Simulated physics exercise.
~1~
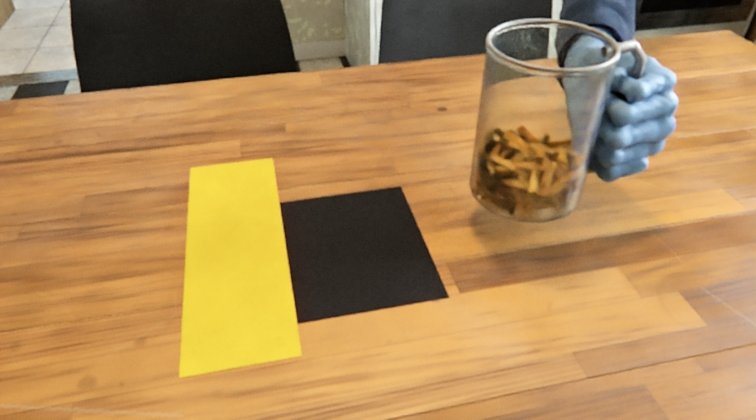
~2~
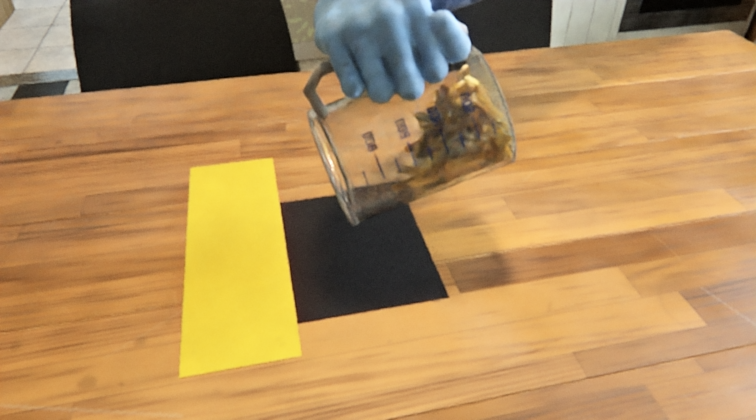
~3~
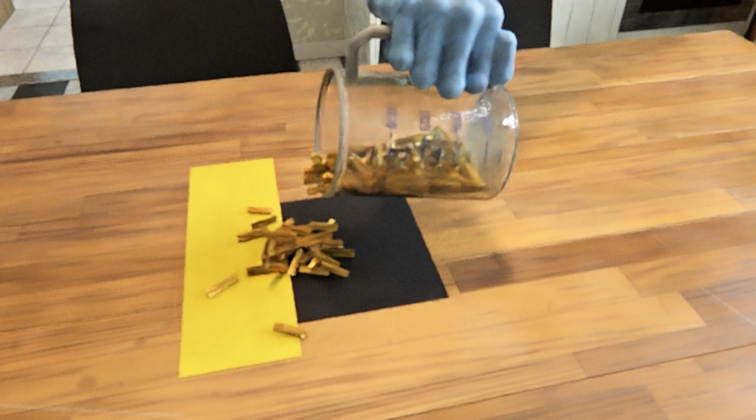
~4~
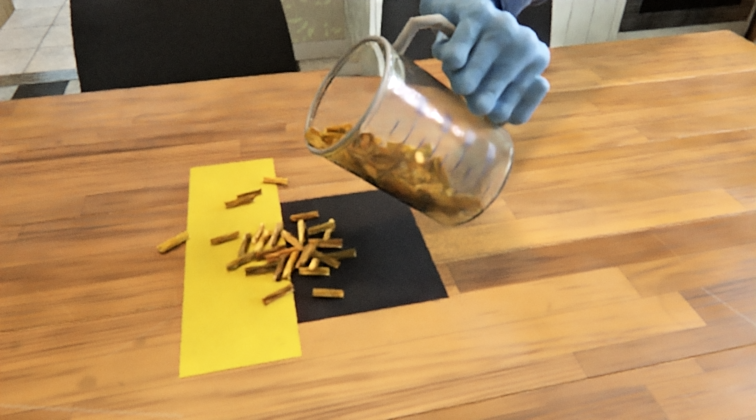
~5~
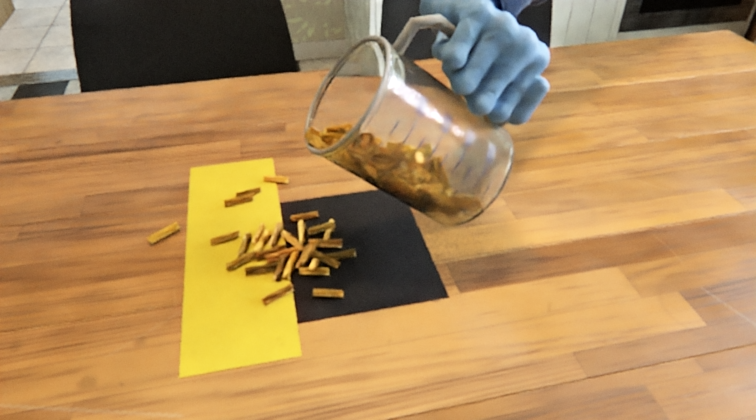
We see a blue-gloved hand lift a clear jug of dry pasta pieces, carry it left and tip it over black and yellow mats on a wooden table, spilling some across both before easing it back to a lean, most pieces still inside and one resting left of the mats.
